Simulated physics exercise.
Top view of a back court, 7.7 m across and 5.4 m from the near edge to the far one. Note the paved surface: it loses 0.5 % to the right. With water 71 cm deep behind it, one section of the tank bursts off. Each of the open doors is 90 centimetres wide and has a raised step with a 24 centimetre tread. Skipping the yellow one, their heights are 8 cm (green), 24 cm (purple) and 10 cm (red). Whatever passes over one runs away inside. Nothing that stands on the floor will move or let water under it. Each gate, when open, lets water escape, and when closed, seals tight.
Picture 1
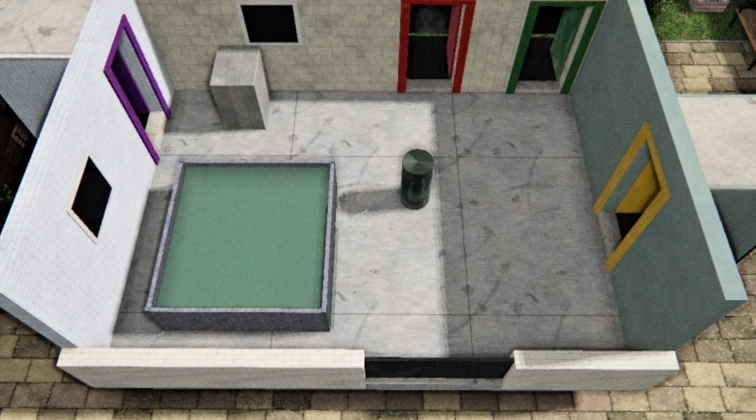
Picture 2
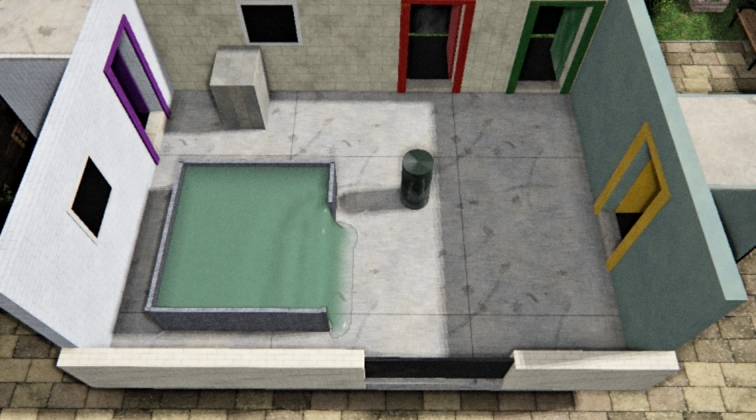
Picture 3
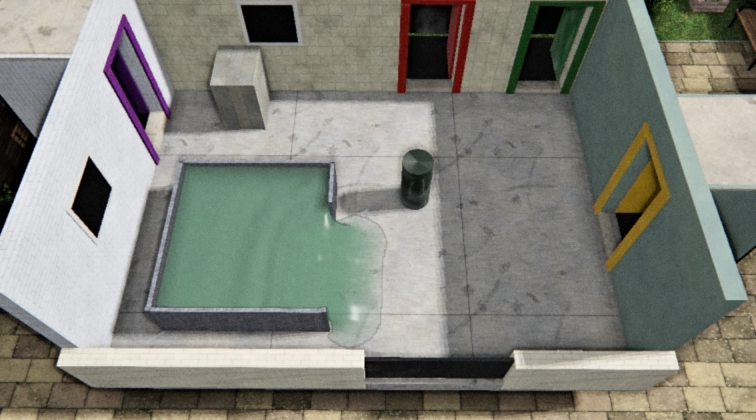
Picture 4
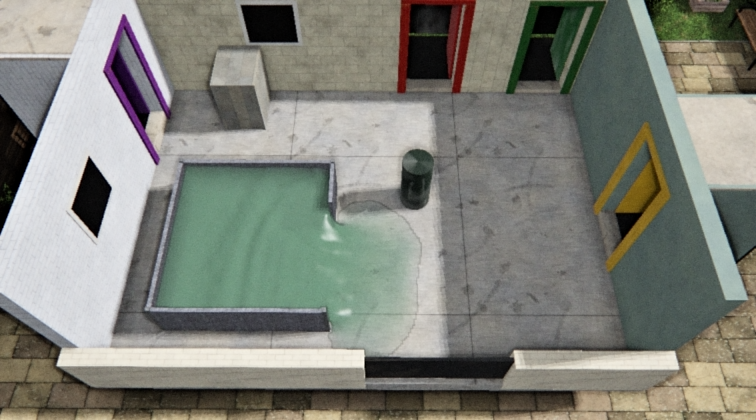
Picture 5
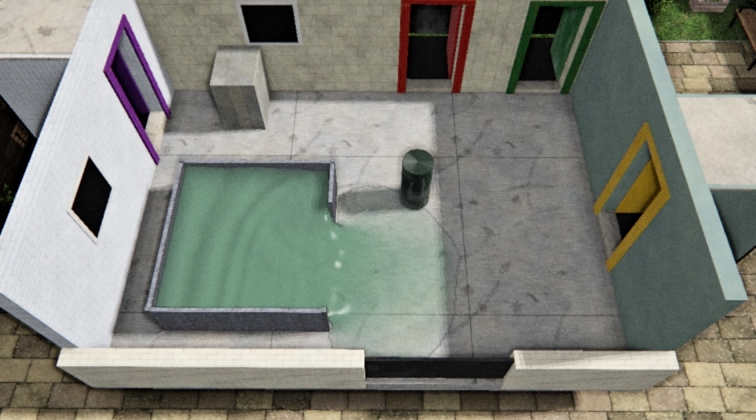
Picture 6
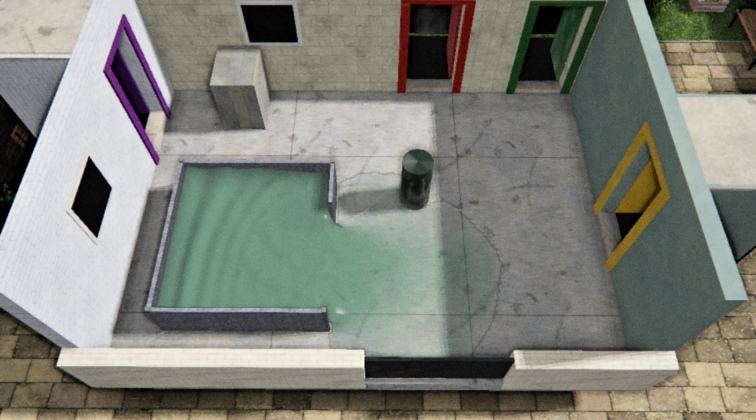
Green water pours from the broken right side of a square, dark-walled tank in a paved courtyard, seen from high above by a still camera. A dark cylinder stands near the middle and a grey block behind the tank, with purple, red, green and yellow doorways around the walls. The water spreads rightward in a widening, thinning sheet past the cylinder, while ripples cross the tank.
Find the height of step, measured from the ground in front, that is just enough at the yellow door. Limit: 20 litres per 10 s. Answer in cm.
Roughly 28 cm is just enough.
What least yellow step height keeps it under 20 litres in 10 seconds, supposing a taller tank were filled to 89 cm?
Step height: Approx. 37 cm.
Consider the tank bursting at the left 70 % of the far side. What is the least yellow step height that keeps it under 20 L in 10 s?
Some 7.5 centimetres.
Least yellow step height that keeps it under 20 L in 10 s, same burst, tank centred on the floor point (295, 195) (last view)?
With that change, some 23 centimetres.
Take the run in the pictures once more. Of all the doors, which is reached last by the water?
Last in order comes the purple door.
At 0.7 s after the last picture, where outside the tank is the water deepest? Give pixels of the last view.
About (343, 308).
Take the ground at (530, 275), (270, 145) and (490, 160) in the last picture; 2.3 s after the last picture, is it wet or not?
One by one: Drenched, clear, drenched.
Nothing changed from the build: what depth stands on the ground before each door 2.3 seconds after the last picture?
Centimetres: Green = 9, purple = 0, red = 3, yellow = 33.
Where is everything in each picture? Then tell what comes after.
The tank at (248, 232) is whole and still, 71 cm deep; the yellow door at (625, 207) is dry, in the first frame.
Water pours out at (328, 267) and has run 0.4 m, to (353, 240); about 9 cm deep outside, 71 cm at the back, in the second frame.
Water pours out at (328, 269) and has run 0.8 m, to (382, 247); about 13 cm deep outside, 71 cm at the back, in the third frame.
The front is at (415, 260), 1.4 m from the gap at (328, 270); 2.9 m2 of floor is wet, 71 cm left at the back, in the fourth frame.
The front is at (453, 270), 2.0 m from the gap at (328, 270); 4.8 m2 of floor is wet, 70 cm left at the back, in the fifth frame.
The front is at (495, 277), 2.6 m from the gap at (328, 270); 6.7 m2 of floor is wet, 64 cm left at the back; 1.9 m in a straight line remain to the yellow door at (625, 207), in the sixth frame.
Then, 0.7 s after the last picture water covers 40 % of the floor, deepest (37 cm) near (343, 308); 4 cm at the yellow door, 0 litres in over its 16 cm step.
Then, 2.3 s after the last picture water covers 50 % of the floor, deepest (46 cm) near (621, 356); 33 cm at the yellow door, 99 litres in over its 16 cm step.
Then, 9.3 s after the last picture water covers 95 % of the floor, deepest (16 cm) near (575, 193); 11 cm at the yellow door, 180 litres in over its 16 cm step.
At the yellow door as built, the water peaked near 34 cm, 2.1 s after the last picture.
Run again over the same 10 s with other heights there, 62 litres in over 23 cm, 9 litres over 31 cm. The limit of 20 litres is kept from about 28 cm up.
